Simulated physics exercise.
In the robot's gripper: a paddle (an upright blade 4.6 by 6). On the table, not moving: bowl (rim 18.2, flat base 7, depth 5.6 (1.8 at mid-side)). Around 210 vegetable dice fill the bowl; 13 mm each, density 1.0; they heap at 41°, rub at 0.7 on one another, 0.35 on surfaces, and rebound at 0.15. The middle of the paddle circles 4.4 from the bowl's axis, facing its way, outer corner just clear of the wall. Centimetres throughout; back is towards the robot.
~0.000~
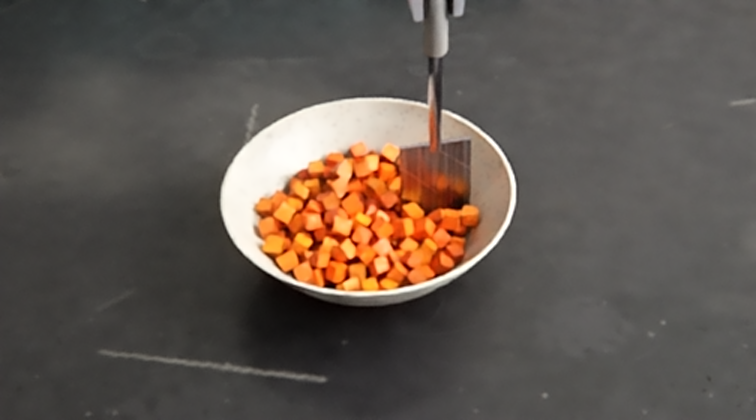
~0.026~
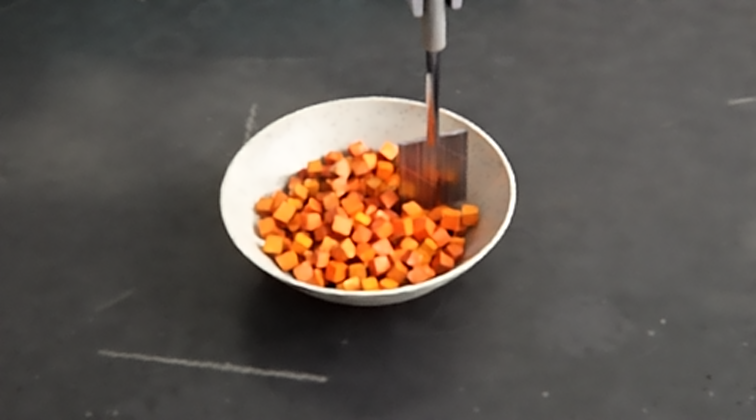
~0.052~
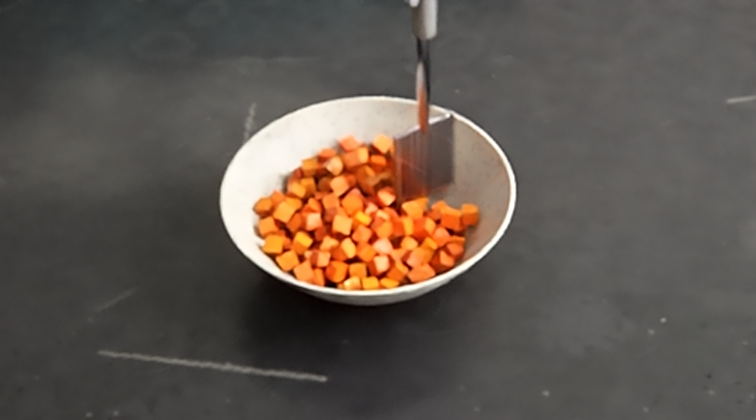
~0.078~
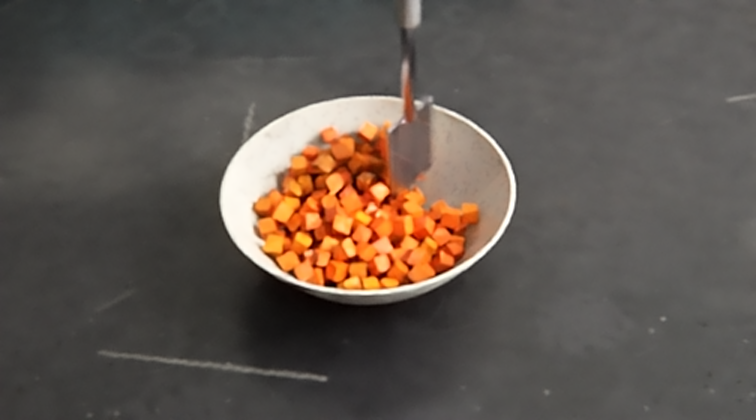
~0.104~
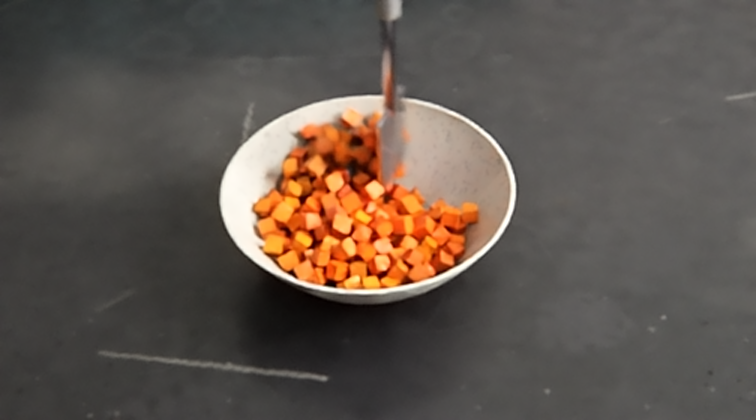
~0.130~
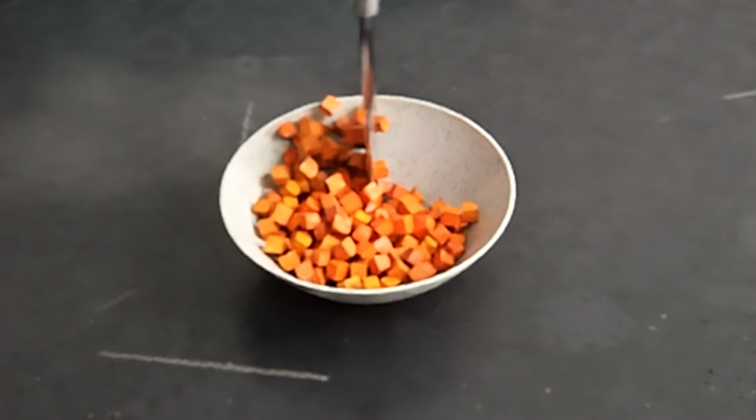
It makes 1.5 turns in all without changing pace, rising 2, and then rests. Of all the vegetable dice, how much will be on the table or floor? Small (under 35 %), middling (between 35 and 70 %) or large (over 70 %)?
Share on the table or floor: Small (under 35 %).
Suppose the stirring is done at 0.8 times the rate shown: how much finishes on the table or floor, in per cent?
Some 15 per cent.
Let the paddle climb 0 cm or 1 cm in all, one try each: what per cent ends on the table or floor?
About 45 and 35 per cent.
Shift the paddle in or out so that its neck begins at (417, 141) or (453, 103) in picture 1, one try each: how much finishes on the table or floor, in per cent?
About 20 and 0 per cent.
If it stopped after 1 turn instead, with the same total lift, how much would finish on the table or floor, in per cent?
Then about 20 per cent.
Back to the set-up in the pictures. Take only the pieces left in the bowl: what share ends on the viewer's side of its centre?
About 50 per cent.
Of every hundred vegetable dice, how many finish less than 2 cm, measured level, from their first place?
Some 10 per cent.
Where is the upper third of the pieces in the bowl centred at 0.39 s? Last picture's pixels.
Around (394, 258).
By 0.39 s, 256° round, highest piece 10 above the table; 181 in the bowl, 14 on the table or floor, 13 in flight or on the tool.
By 0.66 s, 76° round, highest piece 7 above the table; 161 in the bowl, 44 on the table or floor, 3 in flight or on the tool.
By 0.99 s, 180° round, highest piece 5 above the table; 155 in the bowl, 53 on the table or floor.
By 1.69 s, 180° round, highest piece 5 above the table; 155 in the bowl, 53 on the table or floor.
Final count, 155 in the bowl, 53 on the table or floor. That is 25 % on the table or floor.
